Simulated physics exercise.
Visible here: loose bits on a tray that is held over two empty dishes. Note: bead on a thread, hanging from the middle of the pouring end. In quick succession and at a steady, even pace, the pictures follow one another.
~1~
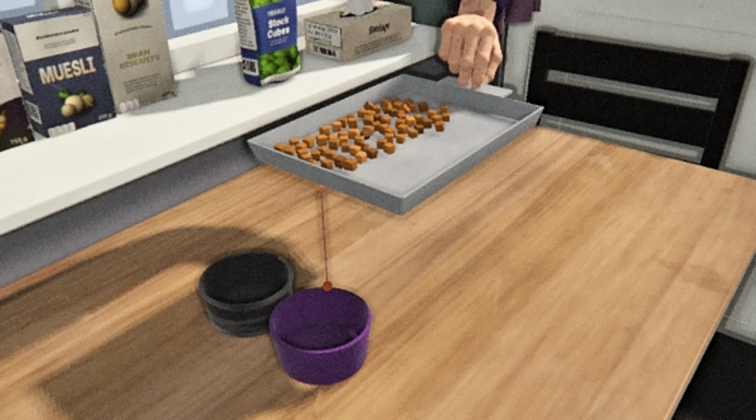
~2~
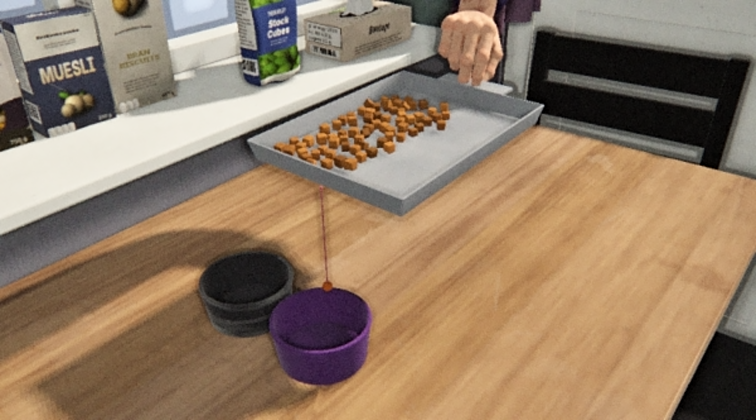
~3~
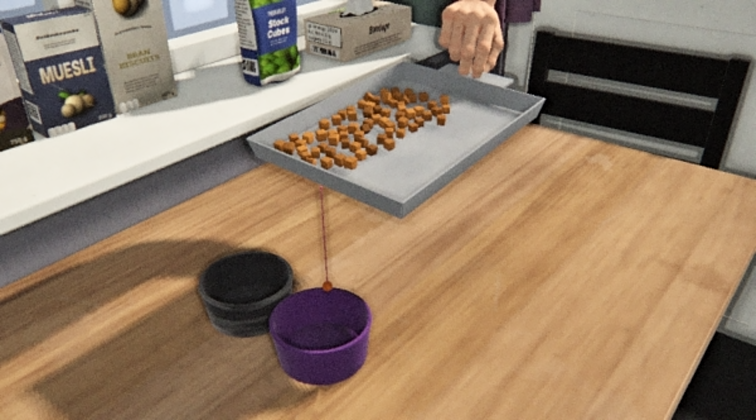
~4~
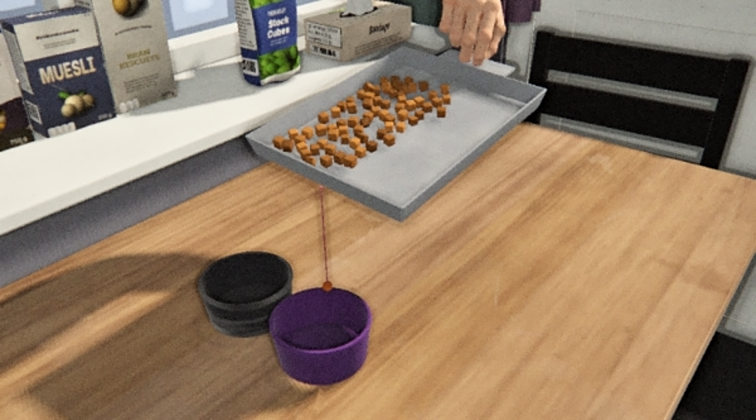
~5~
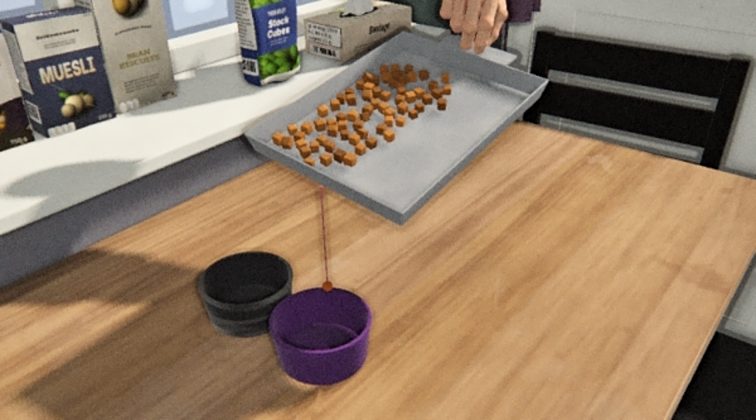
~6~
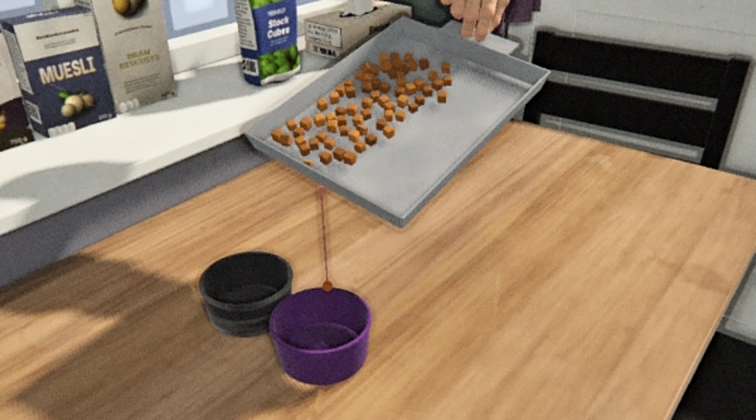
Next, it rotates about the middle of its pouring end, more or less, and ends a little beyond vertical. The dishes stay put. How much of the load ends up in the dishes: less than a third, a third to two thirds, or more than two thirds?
Less than a third.
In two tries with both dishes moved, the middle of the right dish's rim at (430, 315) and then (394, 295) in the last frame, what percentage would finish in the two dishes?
It would be roughly 40 per cent, followed by roughly 20 per cent.
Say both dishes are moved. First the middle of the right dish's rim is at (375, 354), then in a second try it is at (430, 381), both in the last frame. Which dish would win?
In order: The right-hand one. Then: The left-hand one.
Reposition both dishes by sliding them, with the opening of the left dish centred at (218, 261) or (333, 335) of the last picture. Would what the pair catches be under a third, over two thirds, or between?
Try 1 - under a third; try 2 - the middle third.
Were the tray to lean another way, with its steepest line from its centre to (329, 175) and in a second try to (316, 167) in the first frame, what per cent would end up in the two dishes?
I'd say some 50 in a hundred at first, then 70 in a hundred.
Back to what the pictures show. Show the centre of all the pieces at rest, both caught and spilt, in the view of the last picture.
Centre at rest: Close to (402, 386).
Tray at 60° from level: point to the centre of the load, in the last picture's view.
Close to (379, 190).
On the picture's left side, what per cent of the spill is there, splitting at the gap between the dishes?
Close to 0 in a hundred.
Soon, tray tipped steeply; nearly all on the tray; a stray few in the air.
A while on, tray tipped right over; most on the tray; about a quarter outside both.
Towards the end, tray tipped past a quarter turn; about a quarter in the right dish; most outside both.
Finally, tray tipped past a quarter turn; about a quarter in the right dish; none in the left dish; most outside both.
